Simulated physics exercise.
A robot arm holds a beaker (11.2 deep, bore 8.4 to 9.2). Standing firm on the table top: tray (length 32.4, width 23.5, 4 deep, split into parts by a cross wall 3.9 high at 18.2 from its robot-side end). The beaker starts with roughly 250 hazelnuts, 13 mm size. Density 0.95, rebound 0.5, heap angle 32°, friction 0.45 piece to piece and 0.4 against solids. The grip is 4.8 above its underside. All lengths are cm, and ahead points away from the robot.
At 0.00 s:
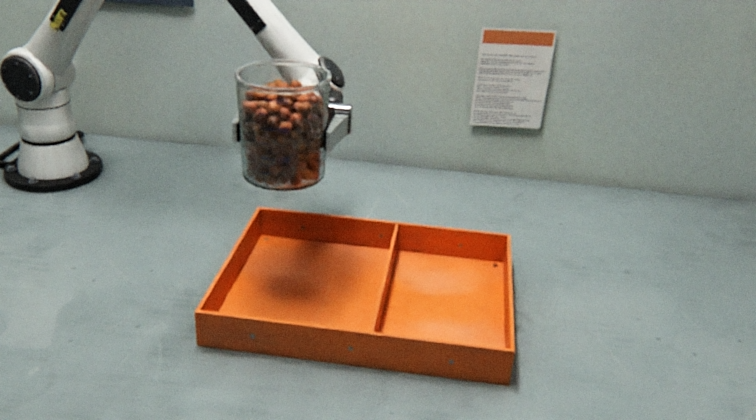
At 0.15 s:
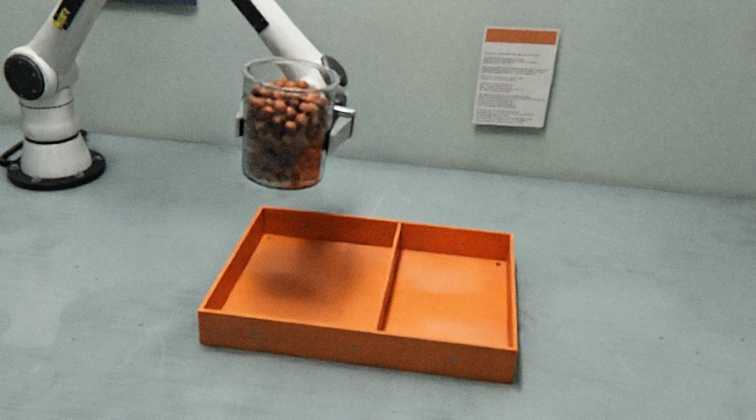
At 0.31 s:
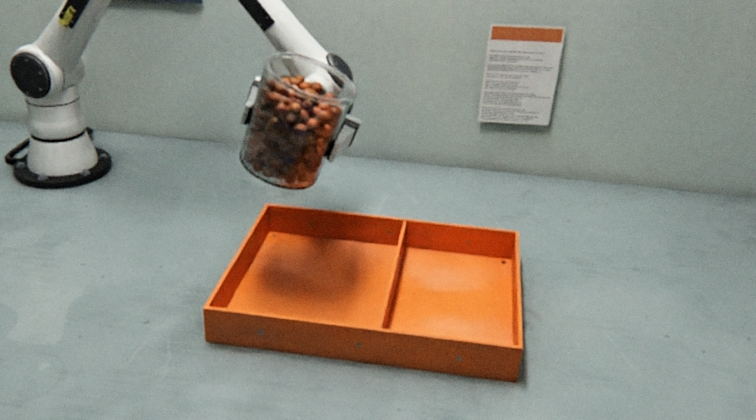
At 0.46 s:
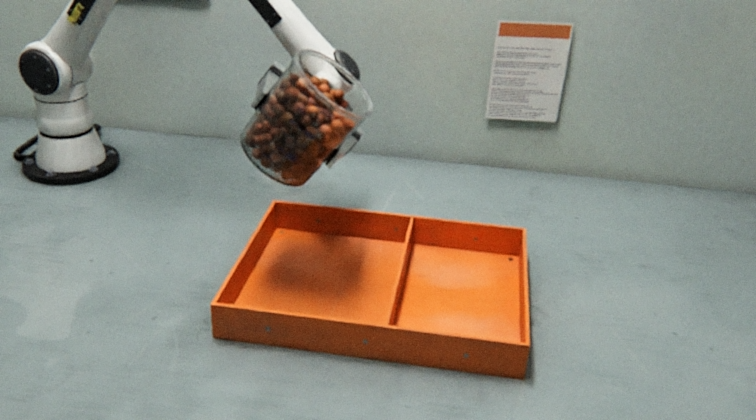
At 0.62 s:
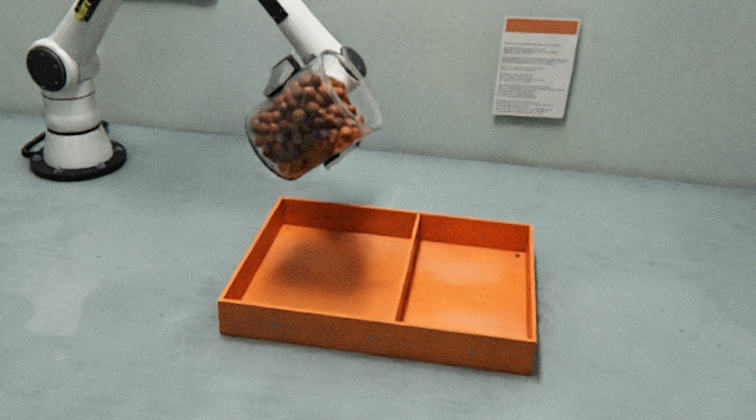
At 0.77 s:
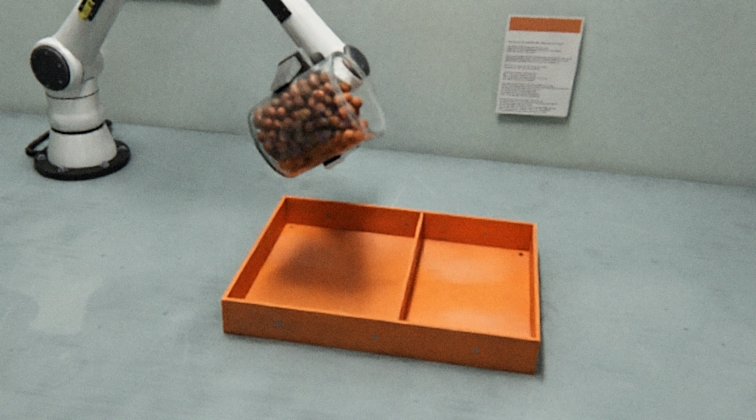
Above a divided orange tray, a robot arm steadily tilts a clear beaker of hazelnuts rightward.
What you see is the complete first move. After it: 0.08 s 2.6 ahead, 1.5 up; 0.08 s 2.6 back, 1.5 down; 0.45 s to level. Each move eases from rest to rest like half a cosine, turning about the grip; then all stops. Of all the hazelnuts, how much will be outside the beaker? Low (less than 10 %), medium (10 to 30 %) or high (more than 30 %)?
A medium share, 10 to 30 %, ends outside the beaker.
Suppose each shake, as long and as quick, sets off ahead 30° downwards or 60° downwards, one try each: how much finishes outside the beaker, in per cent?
About 5 and 0 per cent.
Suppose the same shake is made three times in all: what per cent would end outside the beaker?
It would be near 35 per cent.
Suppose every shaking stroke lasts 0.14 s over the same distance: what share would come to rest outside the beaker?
It would be near 5 per cent.
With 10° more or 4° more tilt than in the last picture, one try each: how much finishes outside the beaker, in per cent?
Some 35 and 25 per cent.
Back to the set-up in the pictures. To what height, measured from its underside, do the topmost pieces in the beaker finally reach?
About 10.5 cm.
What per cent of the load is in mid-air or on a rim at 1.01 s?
Some 18 per cent.
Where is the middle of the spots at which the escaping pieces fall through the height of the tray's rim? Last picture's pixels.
Near (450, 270).
After 1.01 s, tilted 50° forward, highest piece 24 above the table; 206 in the beaker, 44 in flight or on a rim.
After 1.26 s, tilted 9° forward, highest piece 27 above the table; 199 in the beaker, 45 in the far-side part, 4 in the robot-side part, 2 in flight or on a rim.
After 1.58 s, level, highest piece 26 above the table; 199 in the beaker, 45 in the far-side part, 6 in the robot-side part.
After 2.63 s, level, highest piece 26 above the table; 199 in the beaker, 45 in the far-side part, 6 in the robot-side part.
In the end, 199 in the beaker, 45 in the far-side part, 6 in the robot-side part. That is 20 % outside the beaker.
